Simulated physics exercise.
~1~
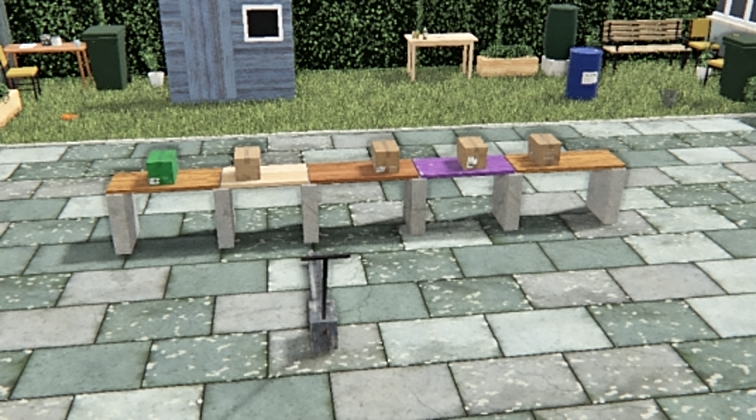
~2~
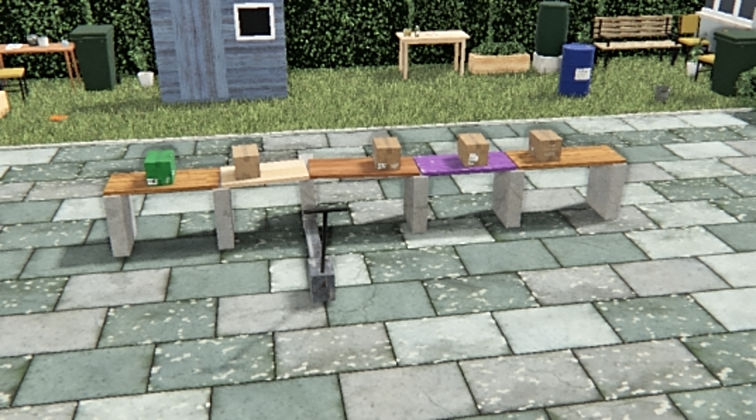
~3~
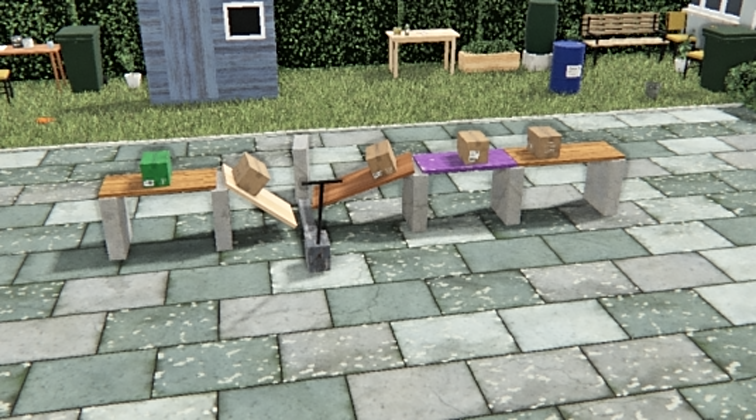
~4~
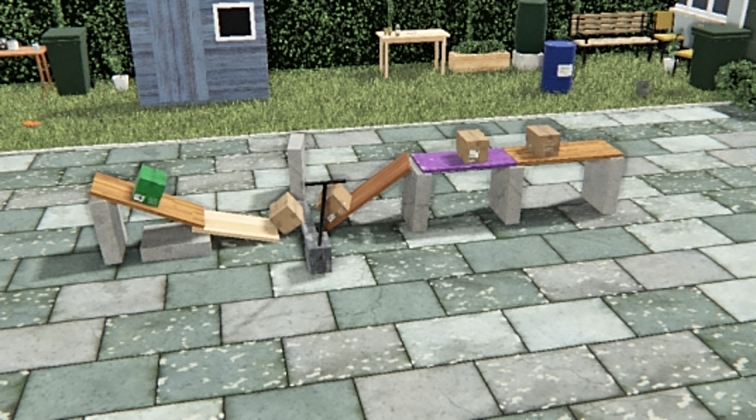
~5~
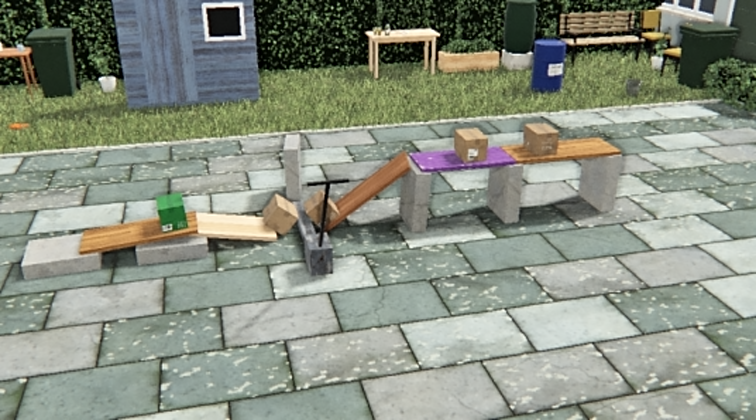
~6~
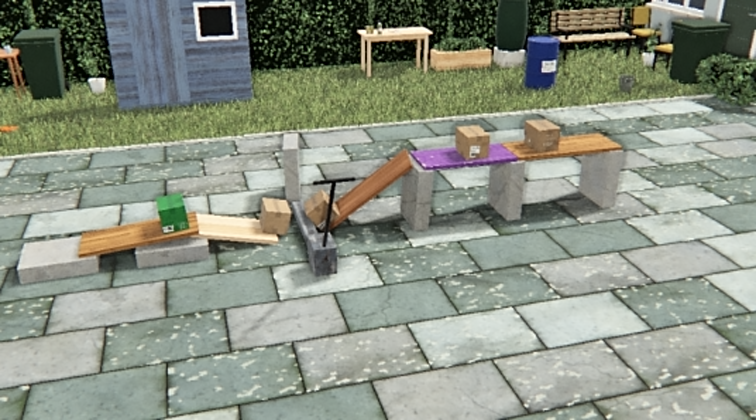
A jack slid across the paving into a row of boards propped on blocks and knocked out a middle support, and the boards and blocks to the left tumbled down with the green box, while the purple board and its box stayed up.
